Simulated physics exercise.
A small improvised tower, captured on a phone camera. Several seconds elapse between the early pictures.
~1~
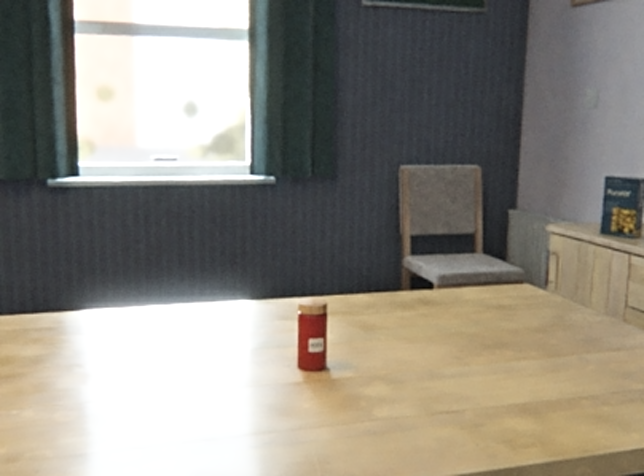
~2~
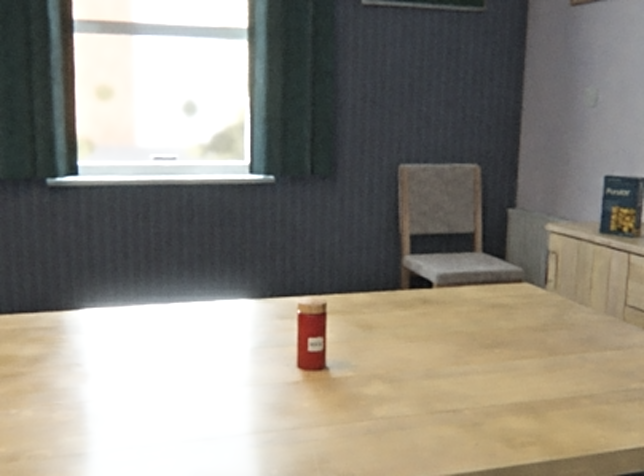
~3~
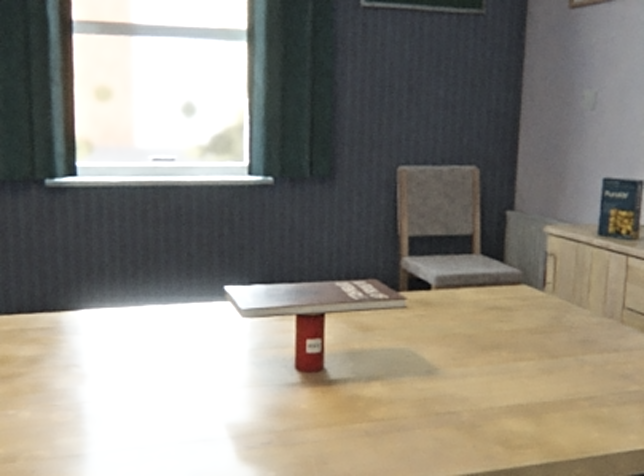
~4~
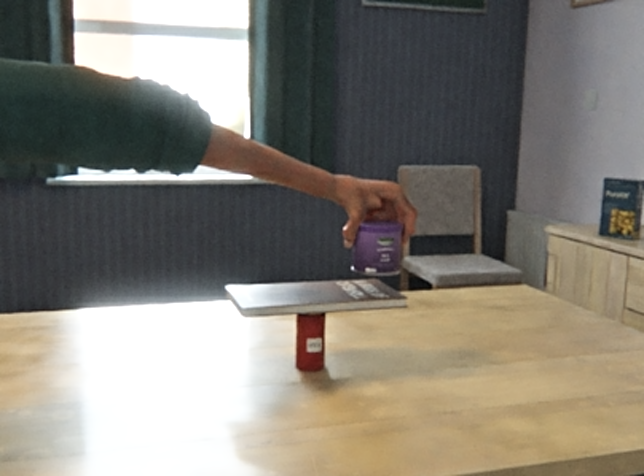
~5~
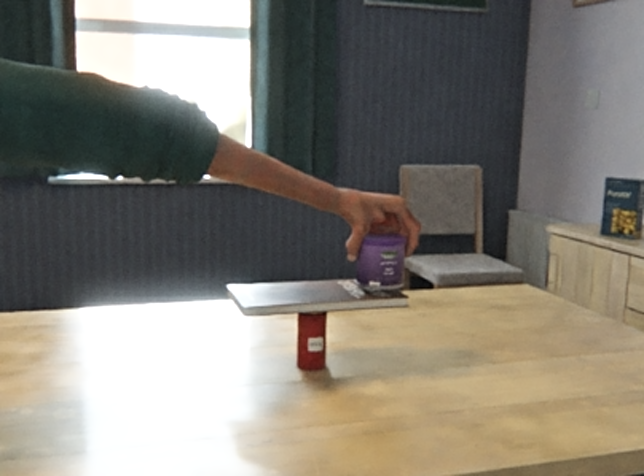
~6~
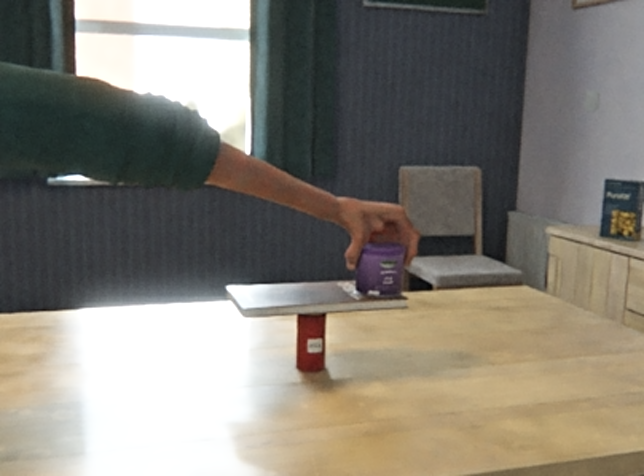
On a wooden table near a window, a small red container stood alone, then had a brown book lying across its top, and a hand reached in from the left and lowered a purple tin onto the book's right end.
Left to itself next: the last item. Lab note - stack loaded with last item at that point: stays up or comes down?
Observed: Comes down.
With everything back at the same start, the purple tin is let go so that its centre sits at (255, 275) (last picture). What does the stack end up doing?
What happens next is that it goes down.
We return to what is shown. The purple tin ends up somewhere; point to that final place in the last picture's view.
It ends up close to (423, 344).
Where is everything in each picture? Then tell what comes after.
In the first frame, the last thing is not in view yet.
In the second frame, the last thing is not in view yet.
In the third frame, the last thing is not in view yet; brown book (314, 297).
In the fourth frame, on its way; purple tin (377, 247); brown book (315, 296).
In the fifth frame, on its way; purple tin (381, 260); brown book (316, 296).
In the sixth frame, in place under the hand; purple tin (380, 269); brown book (316, 297).
Then, 0.40 s after the last picture, purple tin now fallen; brown book tipped 60° from how it was.
Then, 0.70 s after the last picture, brown book now fallen; red shaker tipped 66° from how it was.
By the end, fallen, brown book, purple tin and red shaker. Seen from the same camera at the end, purple tin near (424, 344). The stack loses its balance.
